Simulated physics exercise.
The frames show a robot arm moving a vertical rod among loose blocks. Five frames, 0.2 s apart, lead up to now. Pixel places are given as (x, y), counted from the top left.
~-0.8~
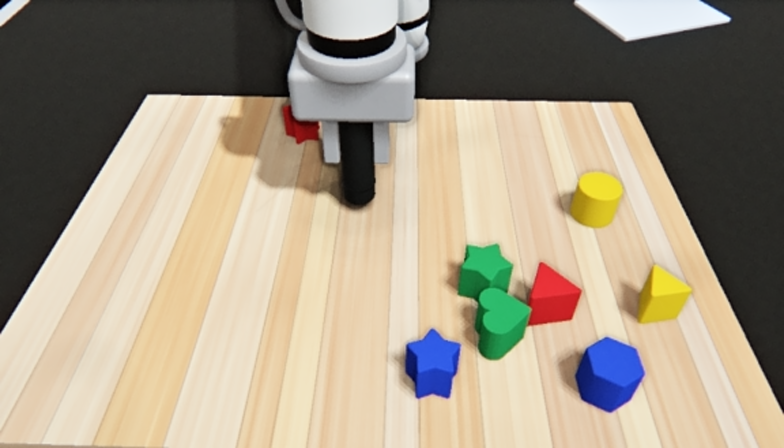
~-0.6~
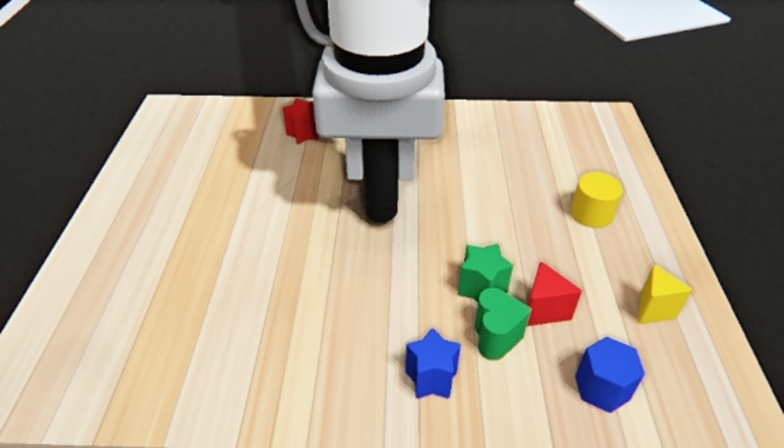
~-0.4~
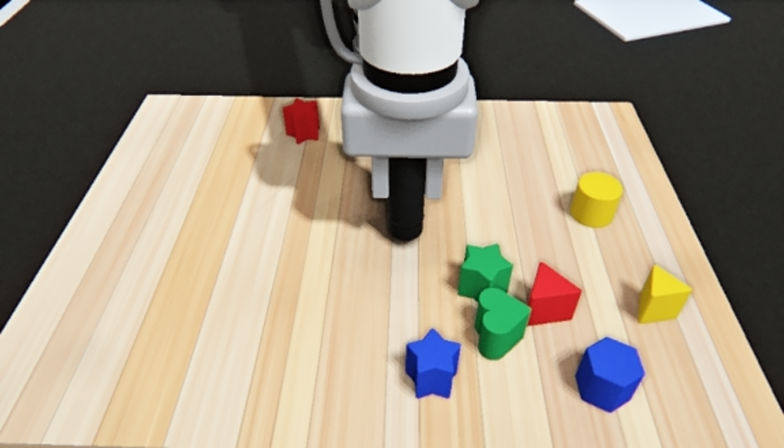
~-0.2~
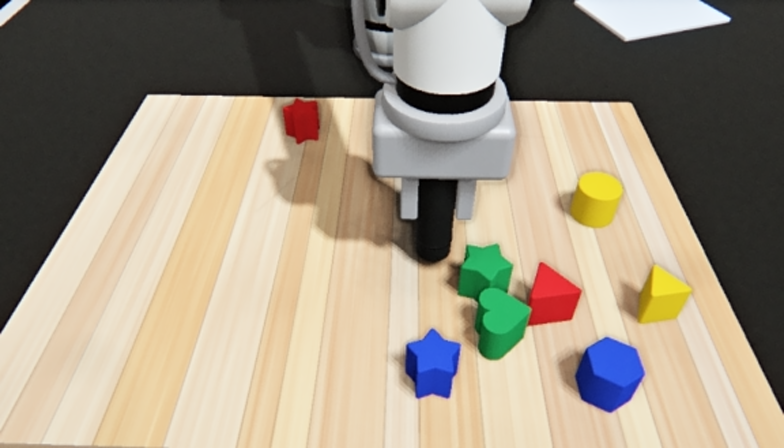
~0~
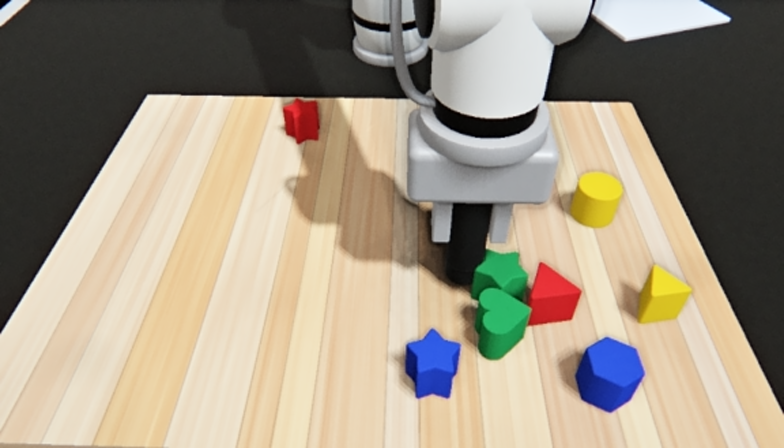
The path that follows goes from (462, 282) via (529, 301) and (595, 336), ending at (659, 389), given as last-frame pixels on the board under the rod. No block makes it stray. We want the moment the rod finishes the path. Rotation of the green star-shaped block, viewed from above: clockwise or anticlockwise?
If we look at it from overhead, the green star-shaped block pivots counter-clockwise.
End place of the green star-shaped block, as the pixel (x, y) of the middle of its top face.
In the picture, it is at (719, 357).
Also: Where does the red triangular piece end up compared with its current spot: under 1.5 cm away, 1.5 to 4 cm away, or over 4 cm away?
The red triangular piece moves over 4 cm.
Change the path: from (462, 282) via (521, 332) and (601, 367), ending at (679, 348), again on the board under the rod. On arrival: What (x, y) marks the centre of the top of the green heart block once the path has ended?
Its top centre lands on (521, 351).
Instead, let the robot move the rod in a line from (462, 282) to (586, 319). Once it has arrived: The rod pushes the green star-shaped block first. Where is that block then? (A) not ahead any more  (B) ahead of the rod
I'll go with B - ahead of the rod.
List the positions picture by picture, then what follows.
In the first picture, rod tip (360, 196); block tops, green heart block (502, 309); green star-shaped block (486, 259); red triangular piece (552, 282); blue hexagon (616, 360).
In the second picture, rod (382, 212); blocks unchanged.
In the third picture, rod (406, 230); blocks unchanged.
In the fourth picture, rod (433, 250); blocks unchanged.
In the fifth picture, rod (463, 273); green heart block (502, 309); green star-shaped block (502, 265); red triangular piece (552, 282); blue hexagon (616, 360).
The first path, step by step. One third of the way, rod (532, 292); green star-shaped block (575, 288); red triangular piece (622, 304).
Two thirds of the way, rod (600, 328); green star-shaped block (651, 323); red triangular piece (699, 330), turned 40° anticlockwise.
At the end, rod (665, 380); green heart block in place; green star-shaped block (719, 357), turned 30° anticlockwise; red triangular piece (753, 340), turned 65° anticlockwise; blue hexagon (617, 364), turned 15° clockwise.
